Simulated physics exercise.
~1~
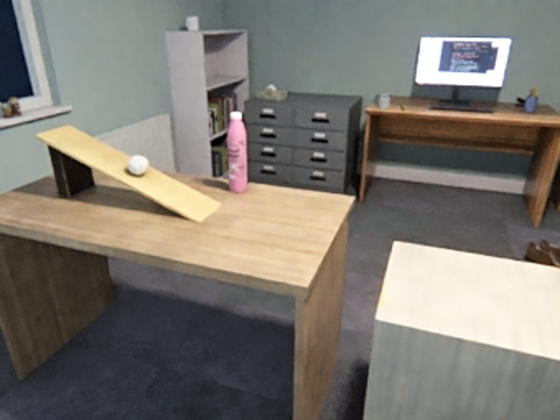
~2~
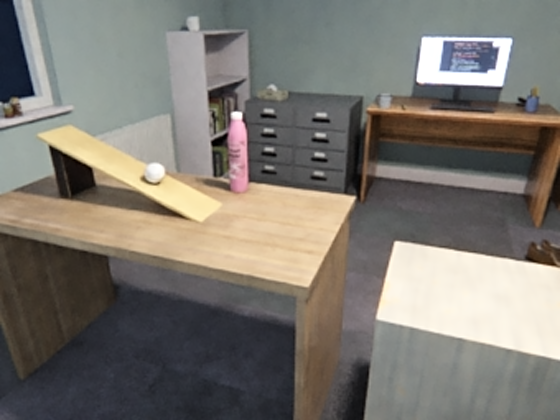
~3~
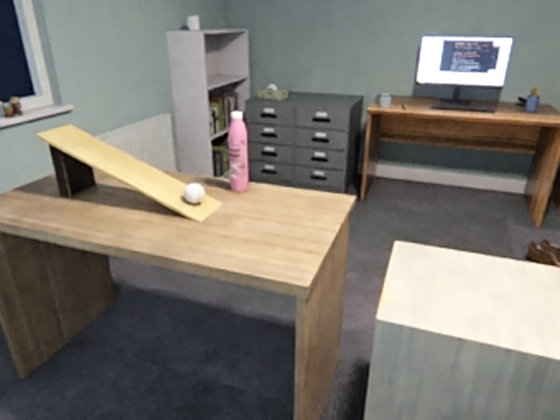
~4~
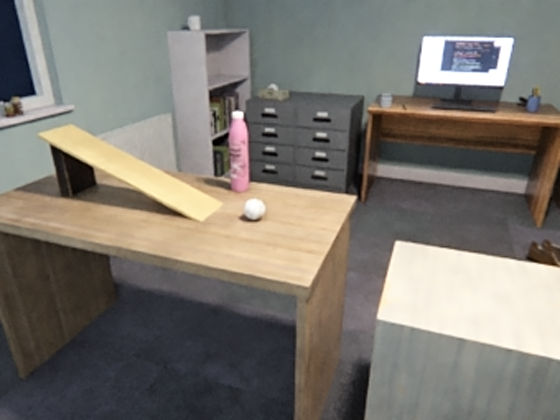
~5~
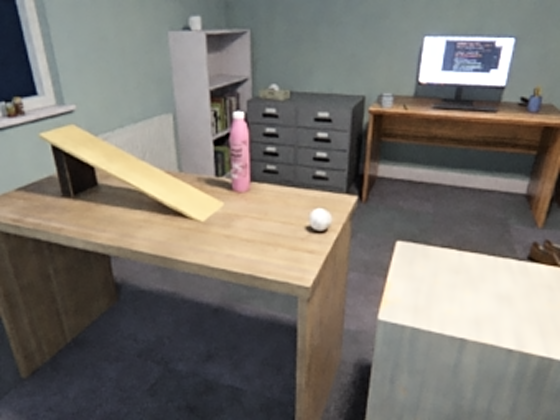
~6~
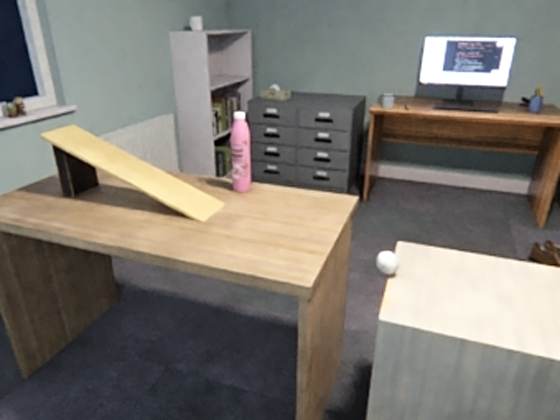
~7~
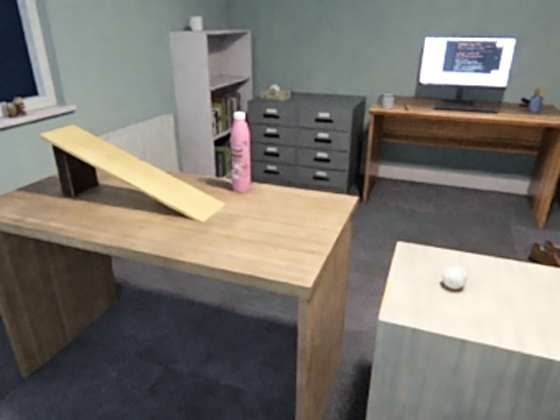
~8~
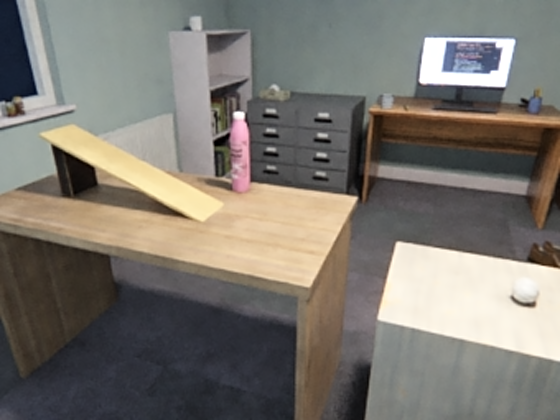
A white ball rolls down the ramp, crosses the gap and rolls along the lower top.
